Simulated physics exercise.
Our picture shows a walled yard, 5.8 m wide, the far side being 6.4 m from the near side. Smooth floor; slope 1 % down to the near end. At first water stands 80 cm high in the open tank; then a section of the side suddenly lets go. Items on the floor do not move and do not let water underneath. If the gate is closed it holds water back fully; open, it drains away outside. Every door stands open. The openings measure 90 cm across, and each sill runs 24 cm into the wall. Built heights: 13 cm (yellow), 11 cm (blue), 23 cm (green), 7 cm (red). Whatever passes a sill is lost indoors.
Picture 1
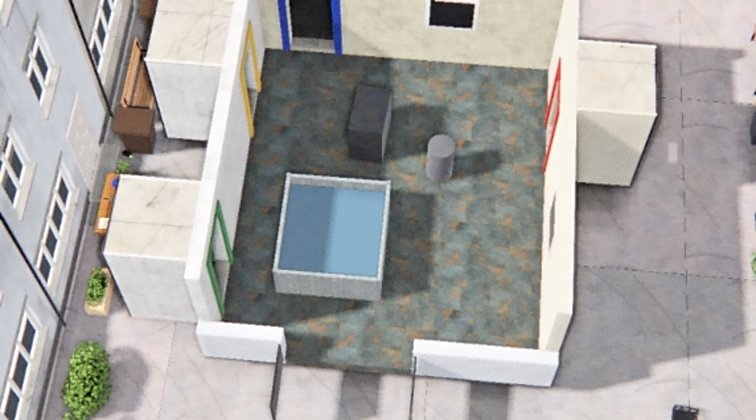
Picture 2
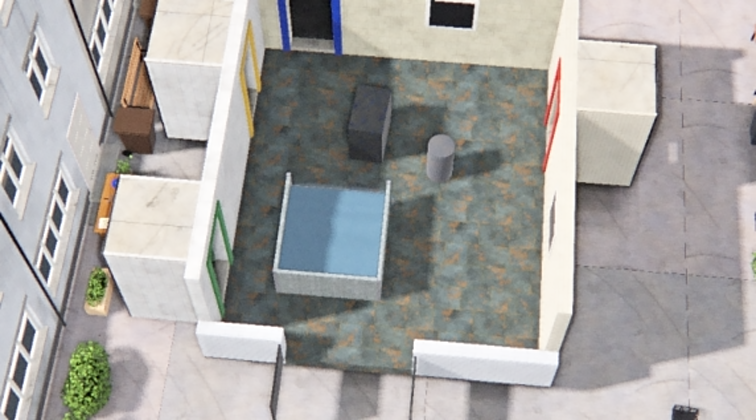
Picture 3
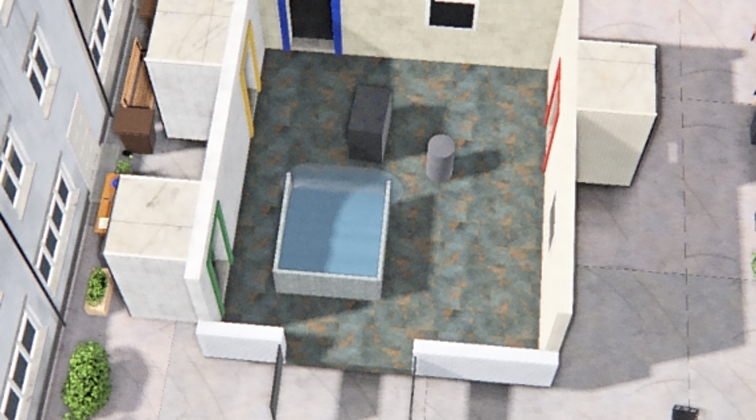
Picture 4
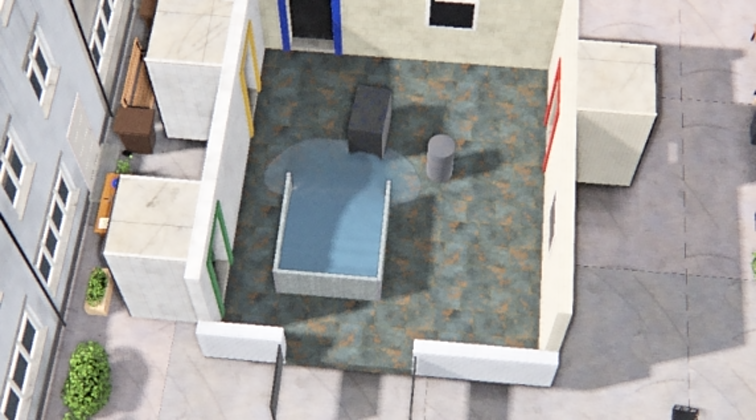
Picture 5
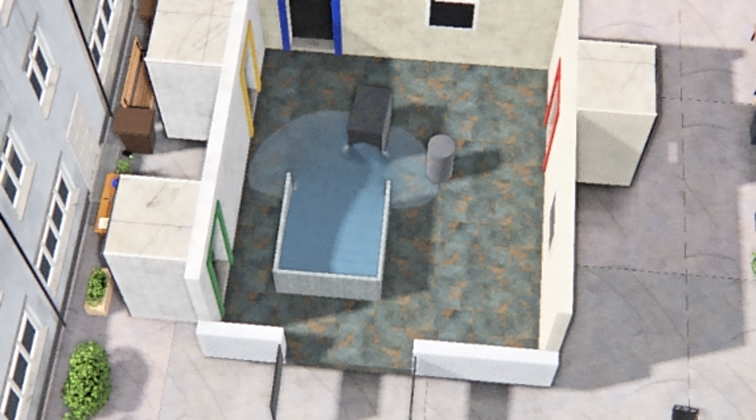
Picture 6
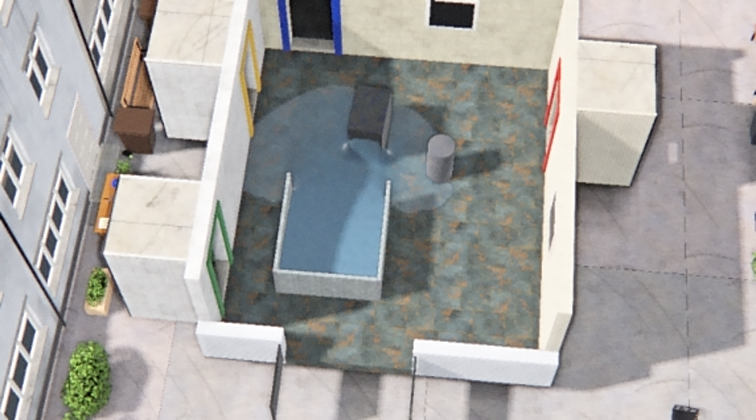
Water stands still in an open tank inside a walled yard, then starts pouring out as the tank's far side opens. It spreads across the patterned floor in a widening, rounded sheet, flowing around the dark block and reaching the grey cylinder, while the level in the tank drops slightly.
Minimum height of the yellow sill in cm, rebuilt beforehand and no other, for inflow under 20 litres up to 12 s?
21 cm.
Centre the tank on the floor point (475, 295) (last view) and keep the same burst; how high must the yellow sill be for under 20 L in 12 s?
Roughly 18 centimetres.
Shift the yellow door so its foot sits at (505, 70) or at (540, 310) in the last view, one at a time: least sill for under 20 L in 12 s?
In turn: Roughly 12.5 cm, roughly 8.5 cm.
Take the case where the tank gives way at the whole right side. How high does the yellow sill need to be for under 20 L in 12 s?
If so: Around 7.5 cm.
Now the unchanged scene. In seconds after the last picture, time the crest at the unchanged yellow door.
I'd guess close to 1.0 seconds.
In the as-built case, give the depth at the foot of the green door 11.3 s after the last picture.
About 10.0 centimetres deep.
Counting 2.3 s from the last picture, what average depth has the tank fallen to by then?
About 16 centimetres on average.
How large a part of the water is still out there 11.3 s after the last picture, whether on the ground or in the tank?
Share still there: Approx. 74 percent.
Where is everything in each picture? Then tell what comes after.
The first picture shows still water, 80 cm deep, in the open tank at (333, 228); the yellow door at (250, 83) is dry.
In the second picture, water pours out on the far side and has run 0.3 m, to a hidden place; about 10 cm deep outside, 80 cm at the back.
In the third picture, water pours out on the far side and has run 0.7 m, to (309, 166); about 12 cm deep outside, 80 cm at the back.
In the fourth picture, the gap is on the far side, the front 1.3 m out at (312, 142); the back of the open tank holds 75 cm.
In the fifth picture, water pours out on the far side and has run 1.9 m, to (322, 114); about 8 cm deep outside, 68 cm at the back.
In the sixth picture, the front is at (331, 89), 2.5 m from the gap on the far side; 6.5 m2 of floor is wet, 67 cm left at the back; 0.3 m in a straight line remain to the yellow door at (250, 83).
Then, 0.7 s after the last picture water covers 35 % of the floor, deepest (48 cm) near (358, 167); 16 cm at the yellow door, 0 litres in over its 13 cm sill.
Then, 2.3 s after the last picture water covers 60 % of the floor, deepest (30 cm) near (263, 66); 18 cm at the yellow door, 58 litres in over its 13 cm sill.
Then, 11.3 s after the last picture water covers 100 % of the floor, deepest (12 cm) near (219, 340); 3 cm at the yellow door, 75 litres in over its 13 cm sill.
At the yellow door as built, the water peaked near 26 cm, 1.1 s after the last picture.
Run again over the same 12 s with other heights there, 38 litres in over 17.5 cm, 11 litres over 23.5 cm. The limit of 20 litres is kept from about 21 cm up.
